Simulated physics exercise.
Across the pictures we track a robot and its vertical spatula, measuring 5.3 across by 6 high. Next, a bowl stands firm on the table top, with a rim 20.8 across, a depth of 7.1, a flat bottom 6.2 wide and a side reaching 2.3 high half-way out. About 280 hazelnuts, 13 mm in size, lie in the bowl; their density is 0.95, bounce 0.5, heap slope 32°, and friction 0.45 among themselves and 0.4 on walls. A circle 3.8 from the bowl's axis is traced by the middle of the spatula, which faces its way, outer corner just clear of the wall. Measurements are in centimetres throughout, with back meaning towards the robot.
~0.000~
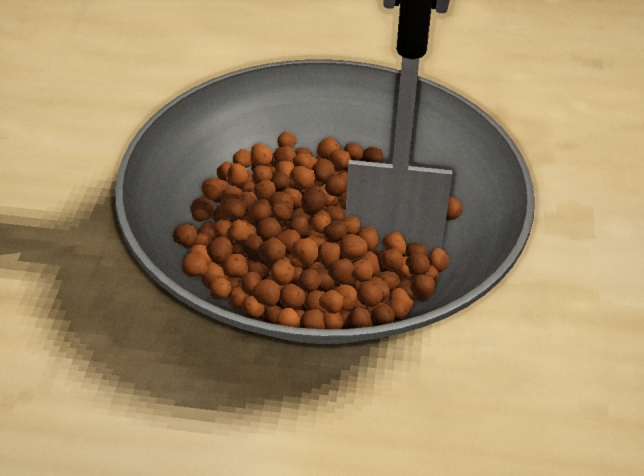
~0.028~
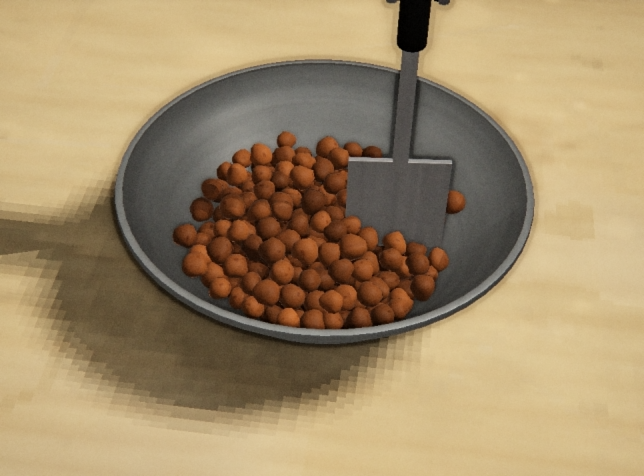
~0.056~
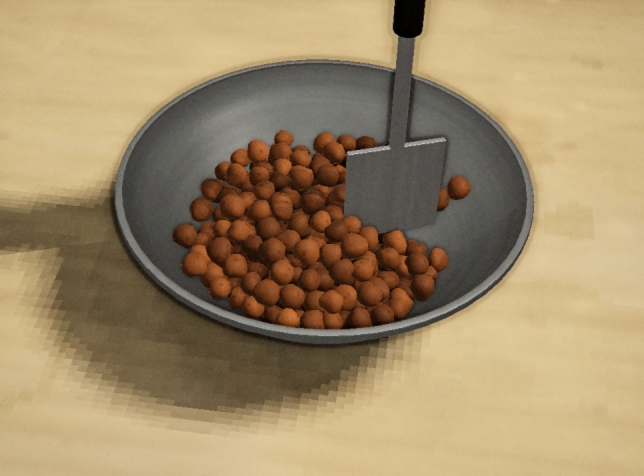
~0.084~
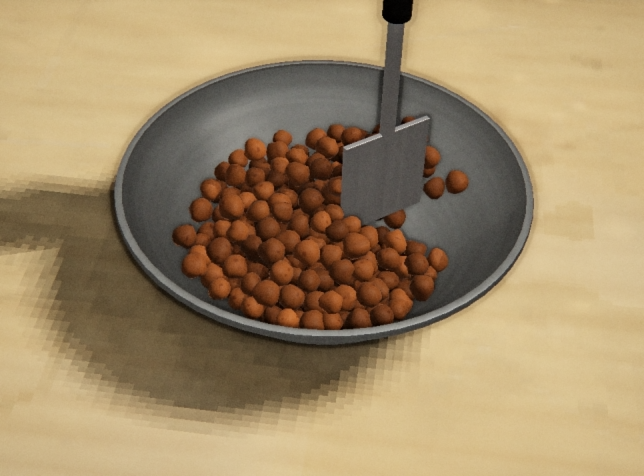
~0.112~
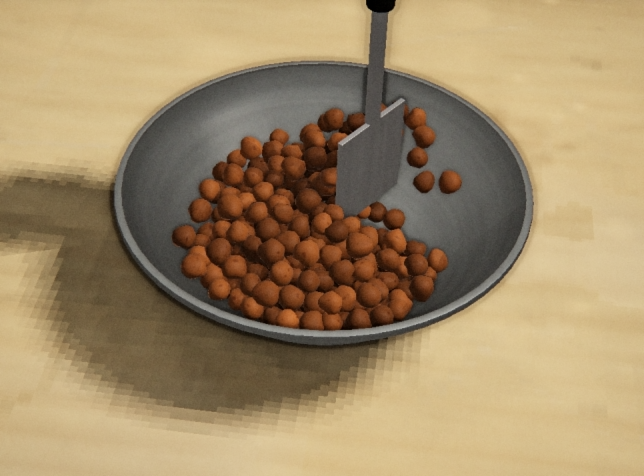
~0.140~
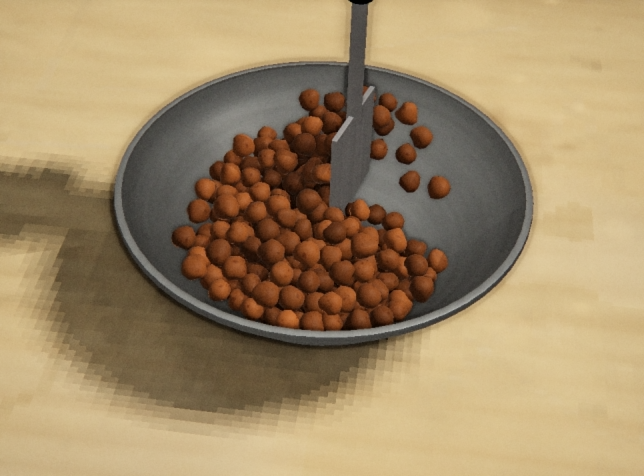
In a grey bowl, a spatula sweeps back and left, turning and pushing brown hazelnuts backward.
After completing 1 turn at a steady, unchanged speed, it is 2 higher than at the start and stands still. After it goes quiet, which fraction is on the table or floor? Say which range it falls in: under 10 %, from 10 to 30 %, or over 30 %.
It falls under 10 %.
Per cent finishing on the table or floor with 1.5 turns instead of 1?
Estimate: About 5 percent.
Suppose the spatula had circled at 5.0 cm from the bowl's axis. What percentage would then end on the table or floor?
Around 5 in a hundred.
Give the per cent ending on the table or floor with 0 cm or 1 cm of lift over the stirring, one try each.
Close to 5 and 10 percent, in that order.
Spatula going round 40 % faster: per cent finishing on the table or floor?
Estimated share: Near 15 %.
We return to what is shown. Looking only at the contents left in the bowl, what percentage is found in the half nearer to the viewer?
Close to 50 in a hundred.
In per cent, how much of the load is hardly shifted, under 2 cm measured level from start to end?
Around 30 per cent.
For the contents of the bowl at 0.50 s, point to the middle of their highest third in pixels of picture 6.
The centre is close to (365, 272).
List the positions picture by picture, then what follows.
In the first frame, the spatula neck at (403, 144), 0° round; upper third of the load around (304, 220), from x 185 to 450, top at y 140; 282 in the bowl.
In the second frame, the spatula neck at (403, 137), 6° round; upper third of the load around (305, 217), from x 185 to 455, top at y 140.
In the third frame, the spatula neck at (399, 123), 22° round; upper third of the load around (311, 203), from x 185 to 460, top at y 140.
In the fourth frame, the spatula neck at (389, 109), 39° round; upper third of the load around (315, 194), from x 185 to 455, top at y 125.
In the fifth frame, the spatula neck at (374, 98), 56° round; upper third of the load around (312, 191), from x 185 to 450, top at y 110.
In the sixth frame, the spatula neck at (355, 89), 73° round; upper third of the load around (307, 177), from x 185 to 440, top at y 95; 282 in the bowl.
After 0.32 s, 183° round, highest piece 10 above the table; 282 in the bowl.
After 0.50 s, 293° round, highest piece 8 above the table; 272 in the bowl, 6 on the table or floor, 4 in flight or on the tool.
After 0.79 s, 0° round, highest piece 7 above the table; 271 in the bowl, 11 on the table or floor.
After 1.49 s, 0° round, highest piece 6 above the table; 271 in the bowl, 11 on the table or floor.
In the end, 271 in the bowl, 11 on the table or floor. That is 4 % on the table or floor.
